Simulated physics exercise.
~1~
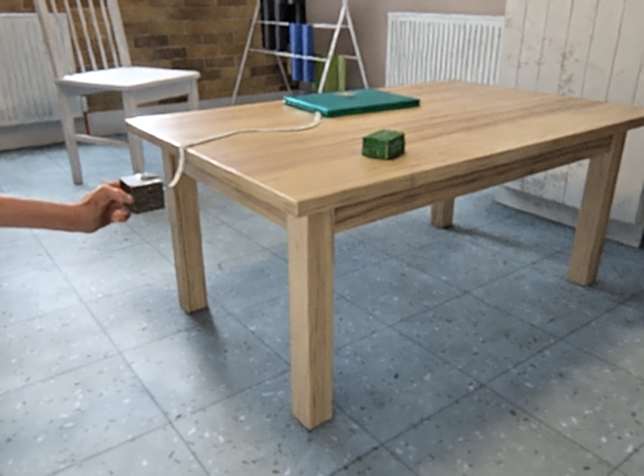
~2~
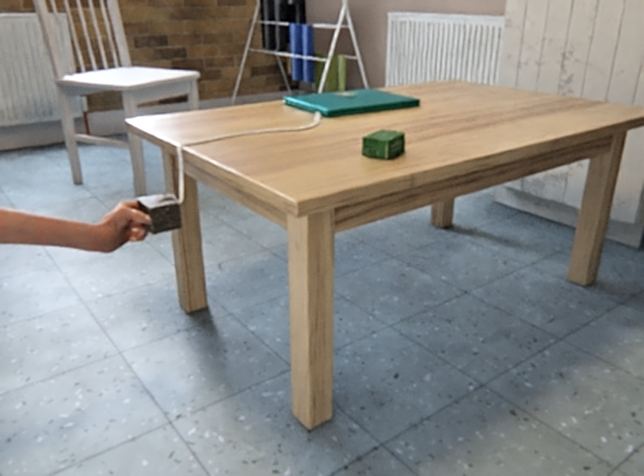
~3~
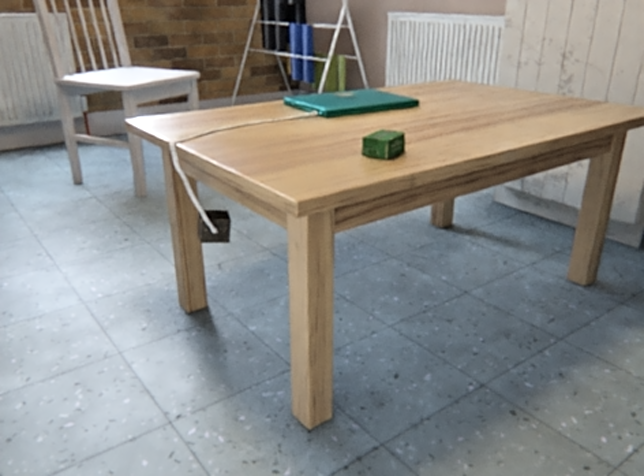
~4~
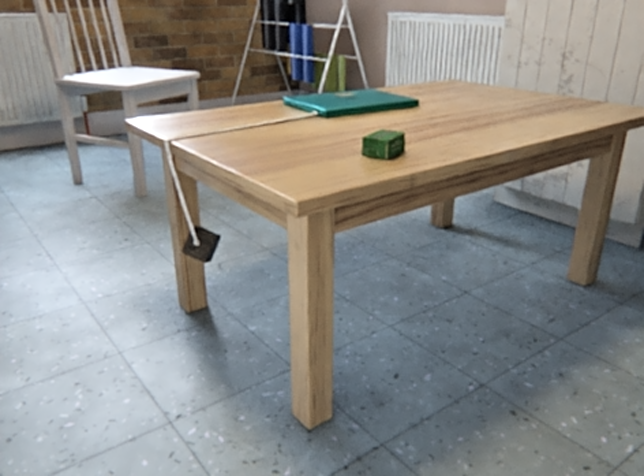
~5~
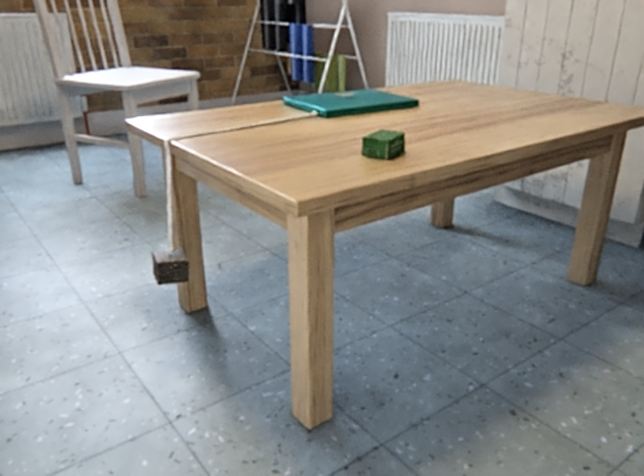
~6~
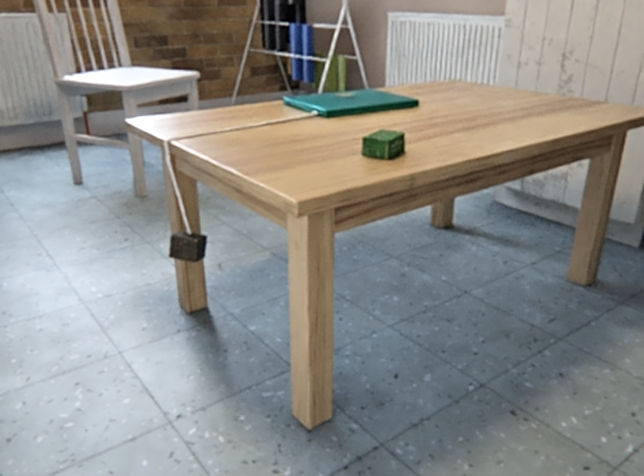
The clip opens with a hand at the left holding a black block beside a wooden table, a pale ribbon running from it across the tabletop to a turquoise laptop, with a green box nearby. The hand shifts slightly right and down, the ribbon still slack. It then lets go and withdraws from view, and the block drops below the table edge, turning as it goes. The ribbon draws straight, and the block swings left past the table leg, then back to the right. It ends up dangling below the edge, while the laptop and green box remain unmoved on top.
